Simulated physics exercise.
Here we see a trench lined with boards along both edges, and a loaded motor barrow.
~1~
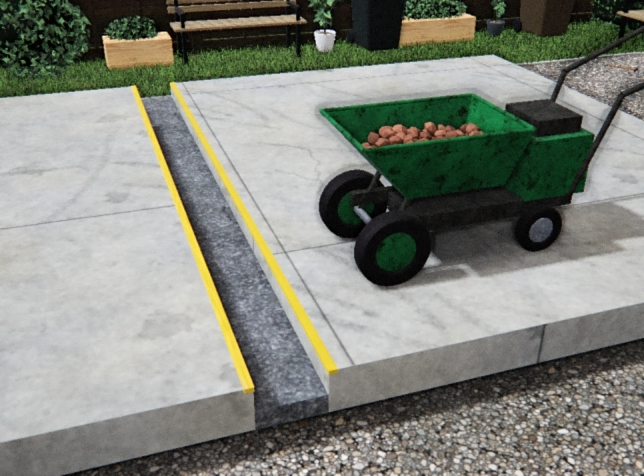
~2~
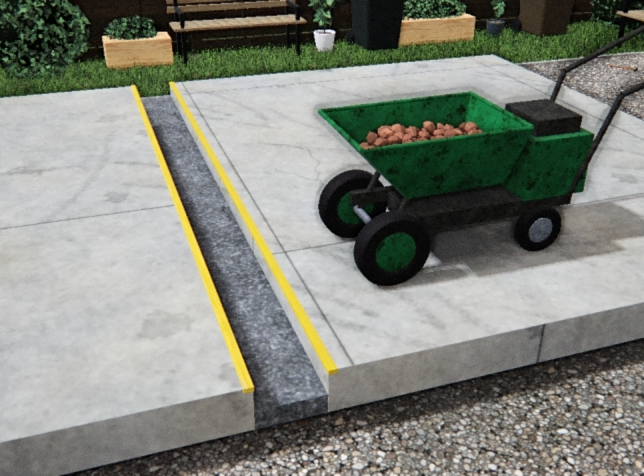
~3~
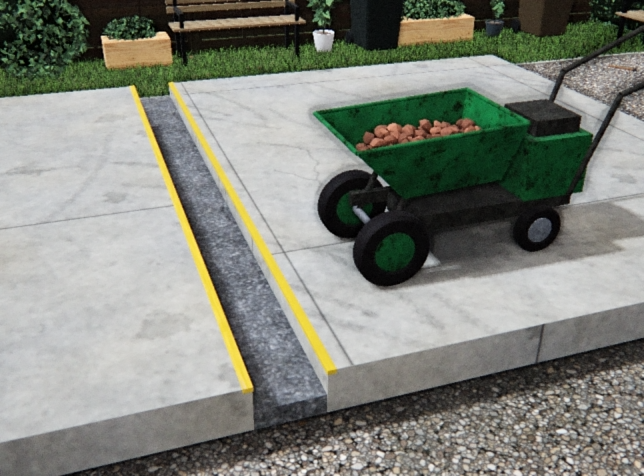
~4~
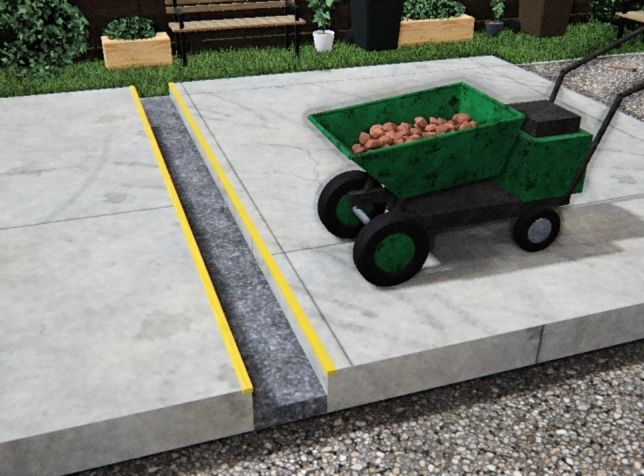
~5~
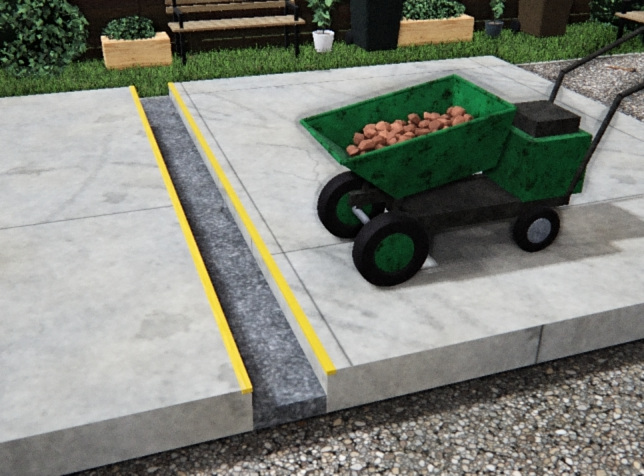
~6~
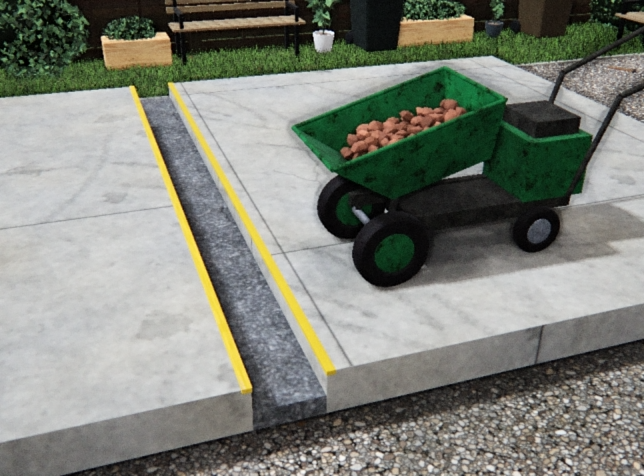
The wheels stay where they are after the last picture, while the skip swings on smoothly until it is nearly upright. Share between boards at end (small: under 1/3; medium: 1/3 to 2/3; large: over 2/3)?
Large.
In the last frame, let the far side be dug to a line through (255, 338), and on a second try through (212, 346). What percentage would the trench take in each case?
The first try lands around 60 %, the second around 100 %.
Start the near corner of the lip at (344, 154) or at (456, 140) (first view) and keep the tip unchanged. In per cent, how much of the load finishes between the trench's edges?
Roughly 70 per cent at the first spot and 20 per cent at the second.
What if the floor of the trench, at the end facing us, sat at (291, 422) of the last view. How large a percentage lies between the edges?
I'd put it at about 100 in a hundred.
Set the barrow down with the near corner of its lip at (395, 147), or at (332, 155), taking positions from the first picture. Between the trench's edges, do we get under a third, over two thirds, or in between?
For the first position, beyond two thirds; for the second, the middle third.
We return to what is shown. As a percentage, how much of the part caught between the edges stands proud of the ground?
About 20 per cent.
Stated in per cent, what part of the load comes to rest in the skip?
It works out near 0 percent.
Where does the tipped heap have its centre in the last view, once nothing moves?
Close to (238, 288) in the last picture.
Soon after the last picture, skip tipped steeply; all in the skip.
A little later, skip tipped right over; most in the skip; about a quarter in or heaped over the trench.
Later still, skip tipped right over; a small part in the skip; most in or heaped over the trench; a small part beyond it.
By the end, skip tipped right over; most in or heaped over the trench; a small part beyond it.
